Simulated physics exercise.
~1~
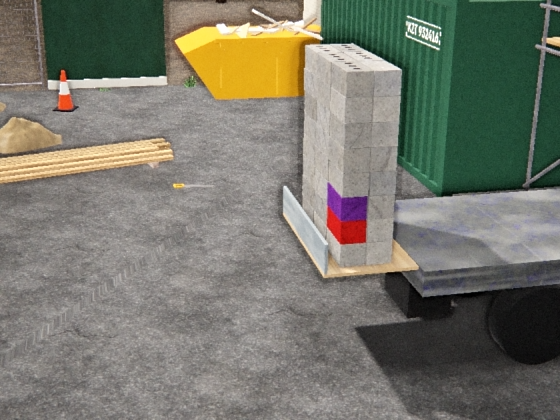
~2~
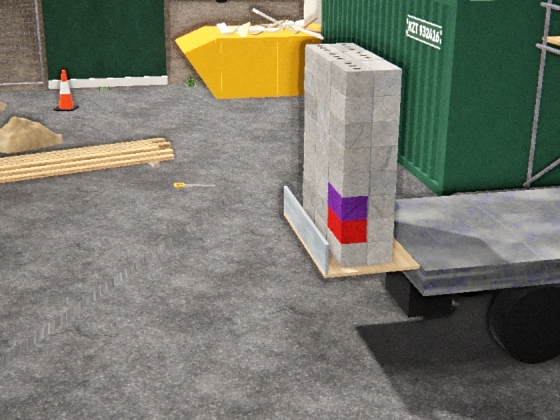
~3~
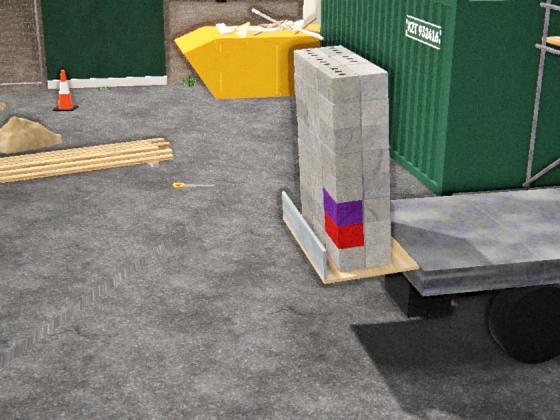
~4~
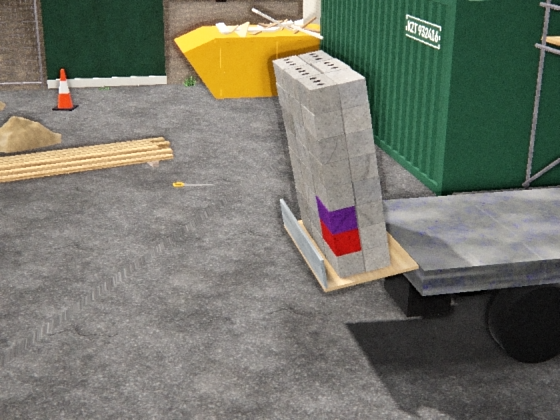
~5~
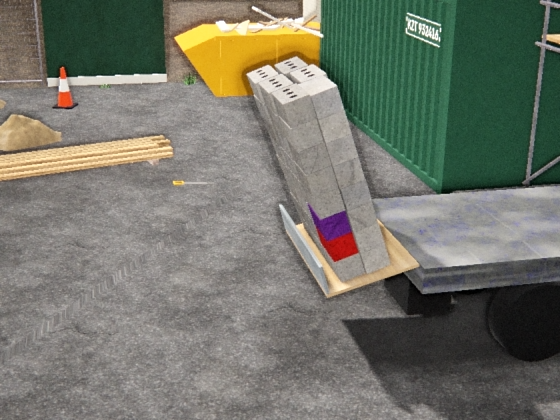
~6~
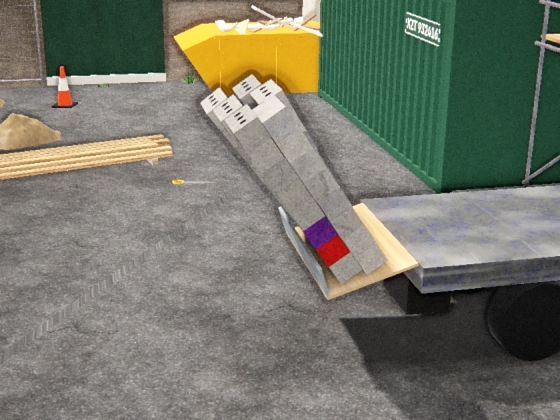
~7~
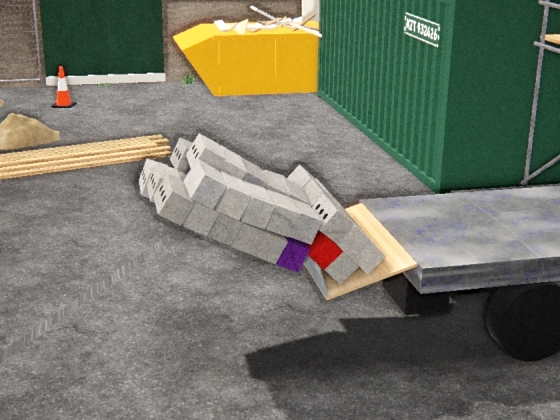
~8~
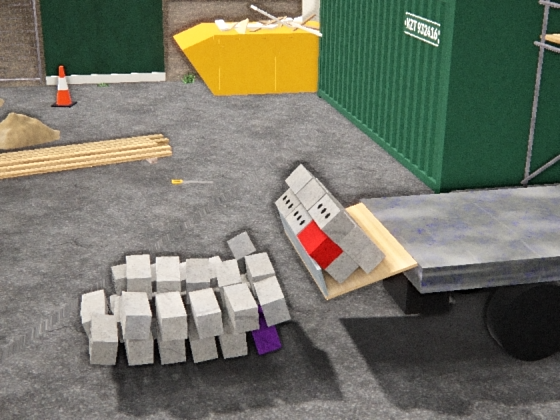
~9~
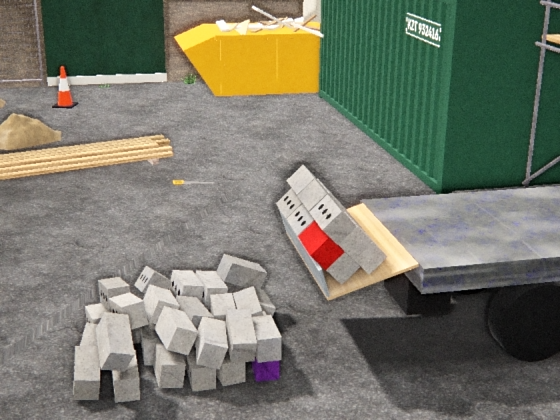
A paved work yard is seen from slightly above, with a yellow skip and a green container behind, and an orange cone and timber planks at left. A tall stack of grey concrete blocks, with one purple and one red block low down, stands on a wooden flap at the end of a flat trailer bed at right. The flap tilts down to the left, and the stack leans with it, then topples. Most blocks, including the purple one, spill onto the ground in a jumbled heap. The red block and several grey ones stay leaning on the sloping flap.
